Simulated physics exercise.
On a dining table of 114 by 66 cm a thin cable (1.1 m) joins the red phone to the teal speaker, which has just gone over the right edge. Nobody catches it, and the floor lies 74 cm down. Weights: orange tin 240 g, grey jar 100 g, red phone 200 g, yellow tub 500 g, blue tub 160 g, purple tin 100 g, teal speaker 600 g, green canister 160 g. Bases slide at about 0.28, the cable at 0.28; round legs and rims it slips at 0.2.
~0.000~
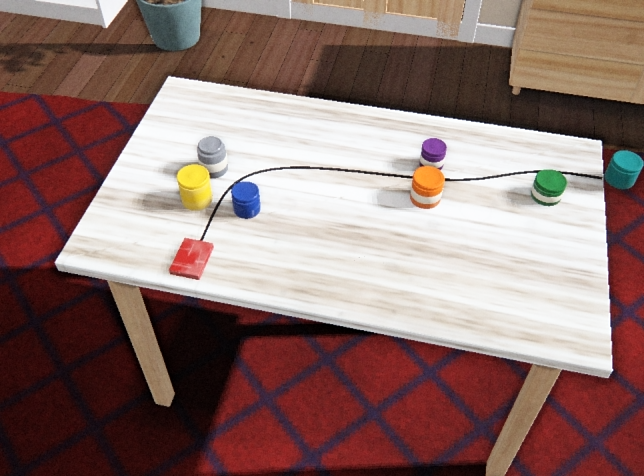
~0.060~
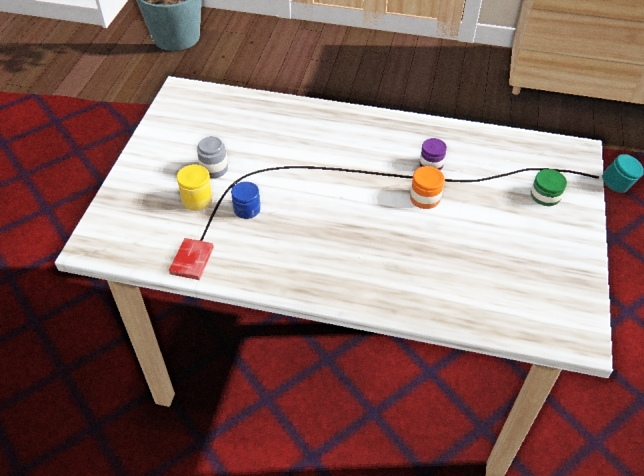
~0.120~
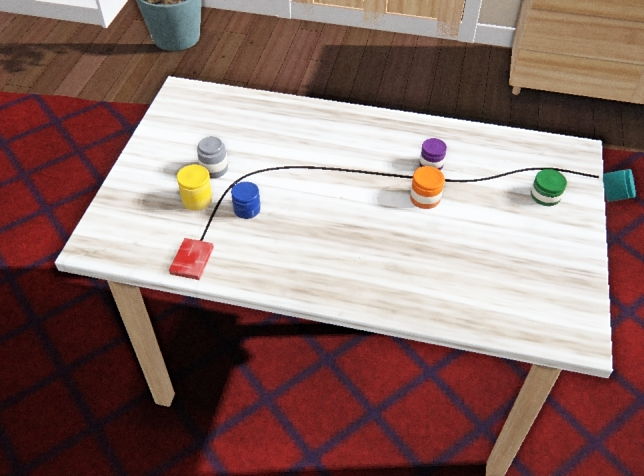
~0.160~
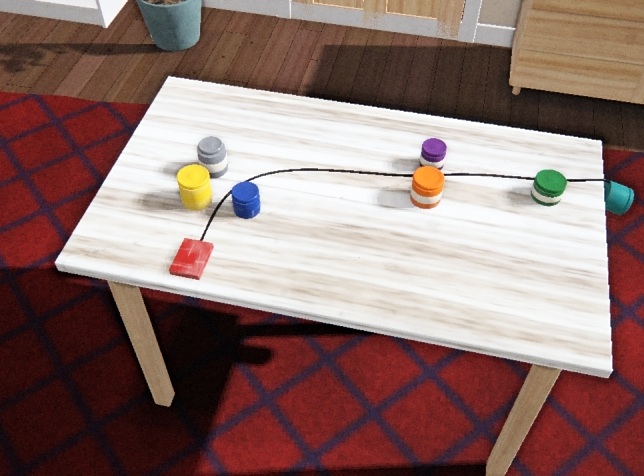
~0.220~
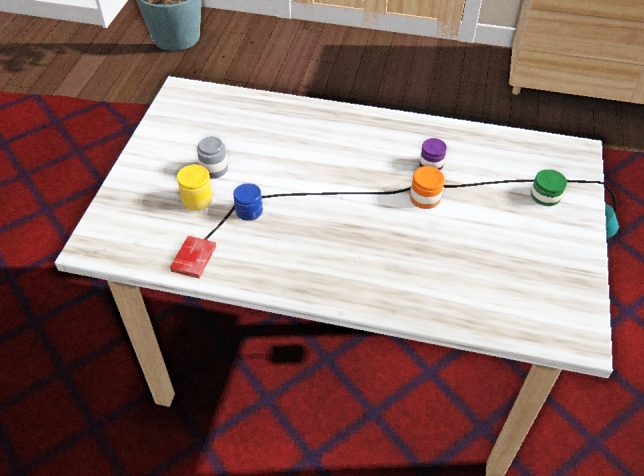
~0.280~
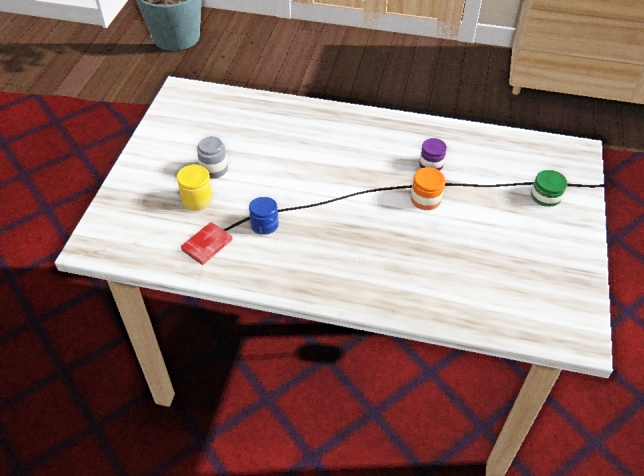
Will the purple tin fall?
Verdict: The purple tin drops off.
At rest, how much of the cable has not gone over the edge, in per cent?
Some 0 per cent of it.
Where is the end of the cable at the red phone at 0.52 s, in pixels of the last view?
Around (380, 171).
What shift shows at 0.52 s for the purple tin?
About: Purple tin 0 cm.
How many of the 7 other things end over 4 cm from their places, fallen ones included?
I count 3.
After 0.5 s, the cable's tail end at (380, 171); red phone 45 cm off its start, blue tub 28 cm off its start, teal speaker over the edge.
After 0.7 s, the cable's tail end at (473, 153); purple tin on its side, 31 cm off its start, red phone 76 cm off its start, blue tub 34 cm off its start.
After 1.0 s, the cable's tail end at (522, 130); purple tin over the edge, red phone 93 cm off its start at (537, 130), blue tub 34 cm off its start at (349, 285).
After 1.2 s, the cable has left the top; purple tin over the edge, red phone over the edge, blue tub 34 cm off its start.
After 2.4 s, the cable has left the top; purple tin over the edge, red phone over the edge, blue tub 34 cm off its start at (349, 285), teal speaker over the edge.
